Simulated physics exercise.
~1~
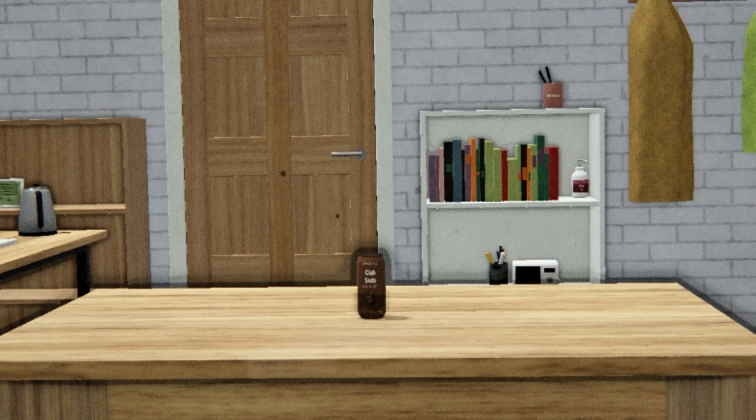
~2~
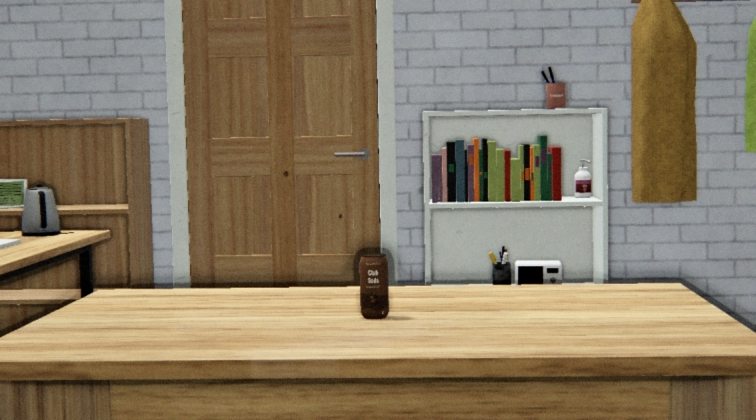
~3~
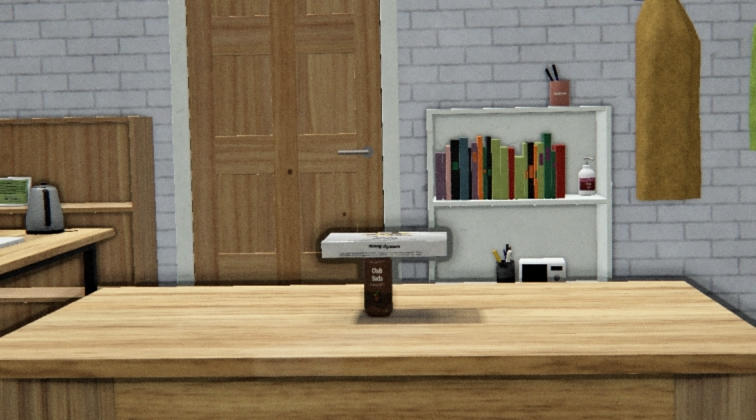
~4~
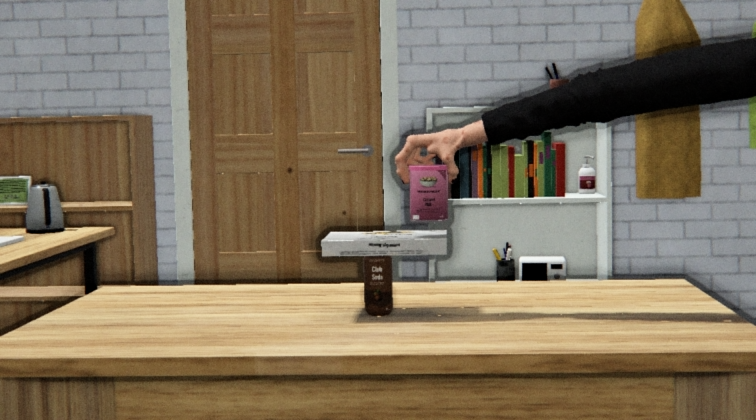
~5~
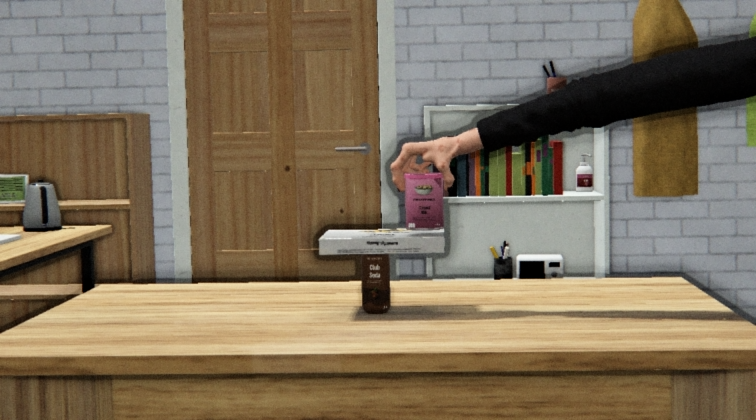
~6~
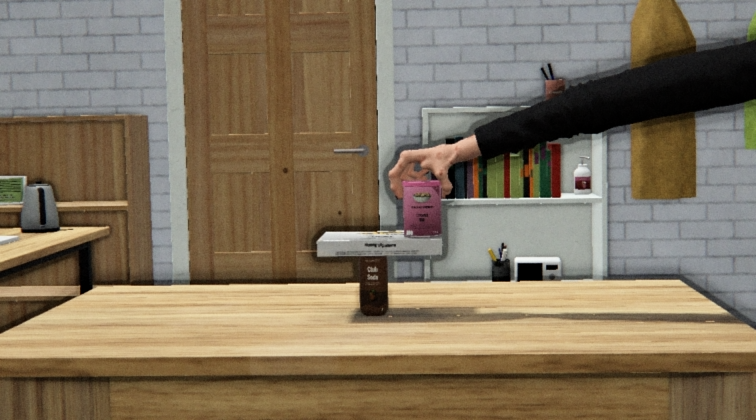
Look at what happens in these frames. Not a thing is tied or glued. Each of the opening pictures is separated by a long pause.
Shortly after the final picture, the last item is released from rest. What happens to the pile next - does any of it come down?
The result is a spill.
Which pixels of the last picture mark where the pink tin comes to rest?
Close to pixel (488, 300).
Then, 0.40 s past the last view, pink tin now fallen; white packet rocked 56° from its first pose.
Then, 0.70 s past the last view, white packet on its side.
Finally, fallen, pink tin and white packet; brown can still in place. Final places as the last picture's camera would see them, pink tin near (488, 300). The stack gives way.
